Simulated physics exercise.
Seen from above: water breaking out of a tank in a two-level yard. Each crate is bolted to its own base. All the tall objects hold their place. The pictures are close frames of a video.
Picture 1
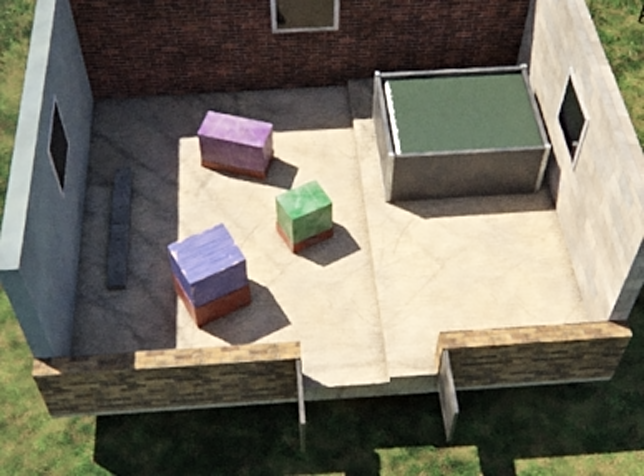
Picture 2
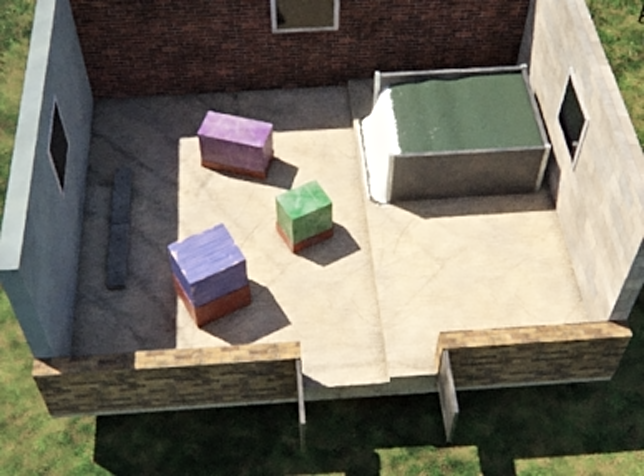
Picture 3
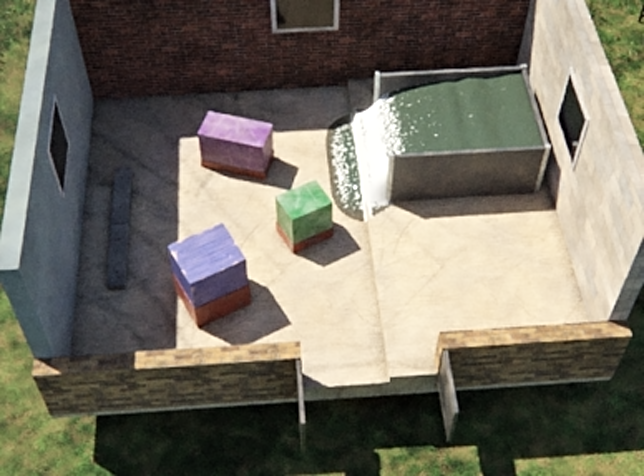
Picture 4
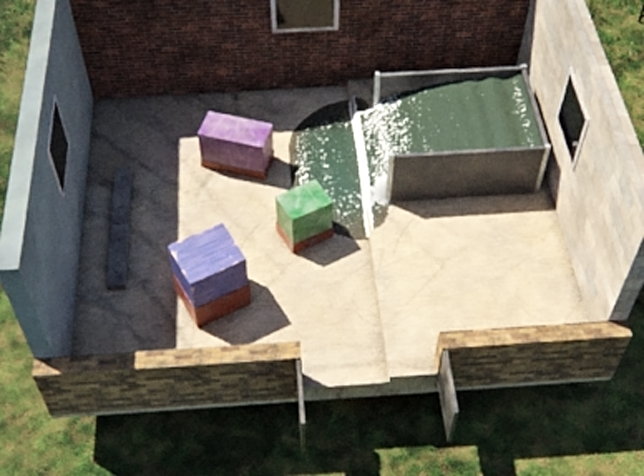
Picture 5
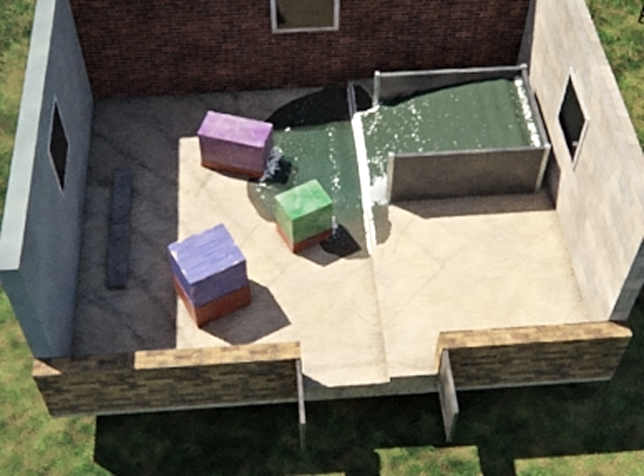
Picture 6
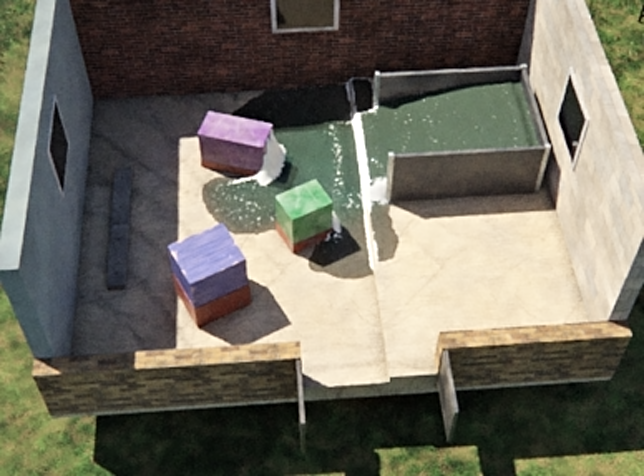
Water burst out of the left side of an open tank in a walled yard, poured over a low step and spread left across the floor, flowing around the purple and green blocks, which stayed put.
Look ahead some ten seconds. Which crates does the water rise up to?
In the end: The green crate is wetted; the blue crate escapes dry; the purple crate is wetted.
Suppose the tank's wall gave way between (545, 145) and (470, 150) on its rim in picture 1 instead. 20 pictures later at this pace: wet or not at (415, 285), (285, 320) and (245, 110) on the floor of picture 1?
In that order: Wet, covered, no water.
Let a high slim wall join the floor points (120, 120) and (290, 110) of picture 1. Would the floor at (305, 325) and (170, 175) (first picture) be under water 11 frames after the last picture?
In that order: Under water, awash.
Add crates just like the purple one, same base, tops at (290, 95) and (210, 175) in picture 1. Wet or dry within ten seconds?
As listed: Ends up wet, ends up wet.
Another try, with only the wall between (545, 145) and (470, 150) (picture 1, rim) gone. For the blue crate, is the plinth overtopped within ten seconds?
Blue crate is safe.
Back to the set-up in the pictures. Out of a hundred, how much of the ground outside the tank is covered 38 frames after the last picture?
About 75 per cent.
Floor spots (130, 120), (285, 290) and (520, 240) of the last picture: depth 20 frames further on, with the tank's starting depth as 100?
In that order: 30, 6 and 0 per cent.
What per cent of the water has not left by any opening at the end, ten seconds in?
Near 84 in a hundred.
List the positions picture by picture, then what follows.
The first picture shows still water in the open tank at (459, 114).
In the second picture, the front is at (372, 117), out from the gap at (384, 146).
In the third picture, the front is at (352, 119), out from the gap at (384, 147).
In the fourth picture, water pours out at (384, 149) and has run to (306, 124).
In the fifth picture, the front is at a hidden place, out from the gap at (384, 149).
In the sixth picture, the front is at (210, 201), out from the gap at (384, 150).
A moment on, water covers 40 % of the floor; the green crate water round its plinth, the blue crate not reached, the purple crate water round its plinth.
Next, water covers 60 % of the floor; the green crate water round its plinth, the blue crate water round its plinth, the purple crate water round its plinth.
Then, water covers 65 % of the floor; the green crate water round its plinth, the blue crate water round its plinth, the purple crate water round its plinth.
Later, water covers 75 % of the floor; the green crate water round its plinth, the blue crate water round its plinth, the purple crate water round its plinth.
In the end, water covers 80 % of the floor; the green crate was topped, the blue crate stayed above the water, the purple crate was topped.
